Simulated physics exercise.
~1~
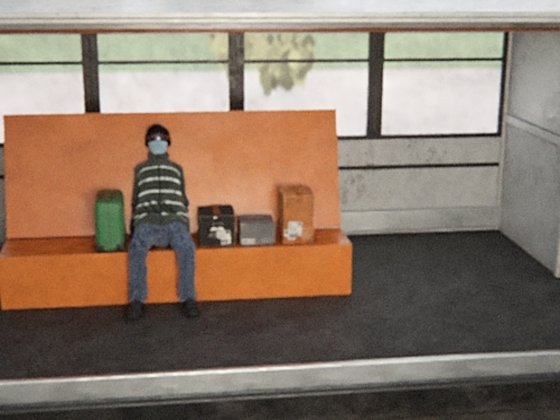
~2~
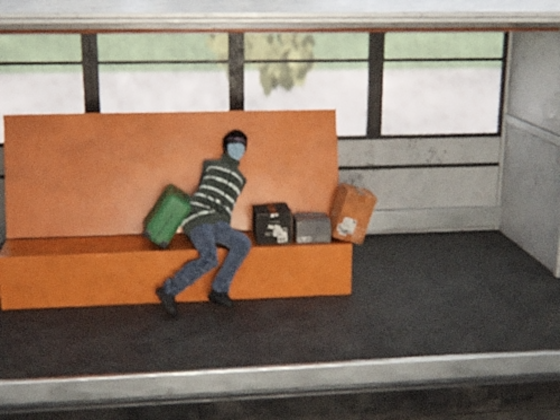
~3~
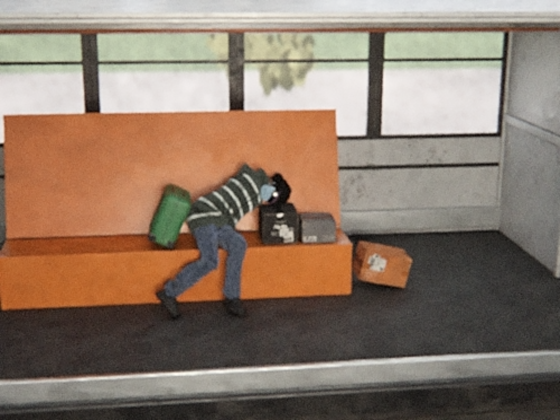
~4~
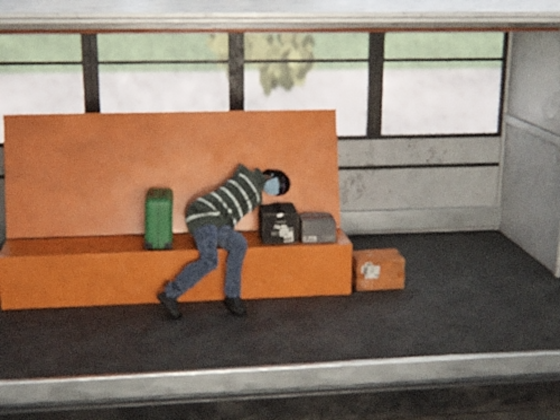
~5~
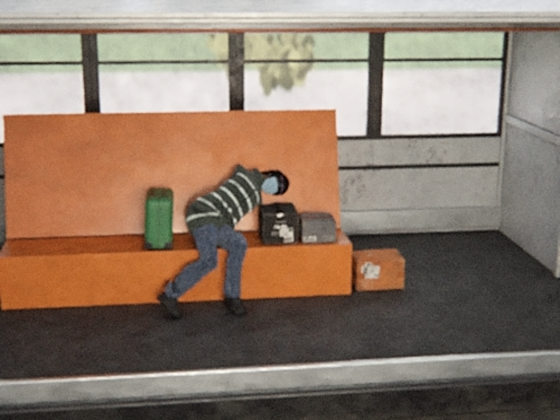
At first, a masked commuter in a striped top sits slumped on an orange bench, with a green case on the left and a black holdall, a grey carton and an orange pack on the right. Then everything on the seat shifts right, the commuter leaning over while the green case tilts and the orange pack tips past the bench end. The pack drops to the floor on its side as the commuter folds down toward the holdall. The green case rocks back upright. Finally all is still, with the pack on the floor and everything else still on the bench.
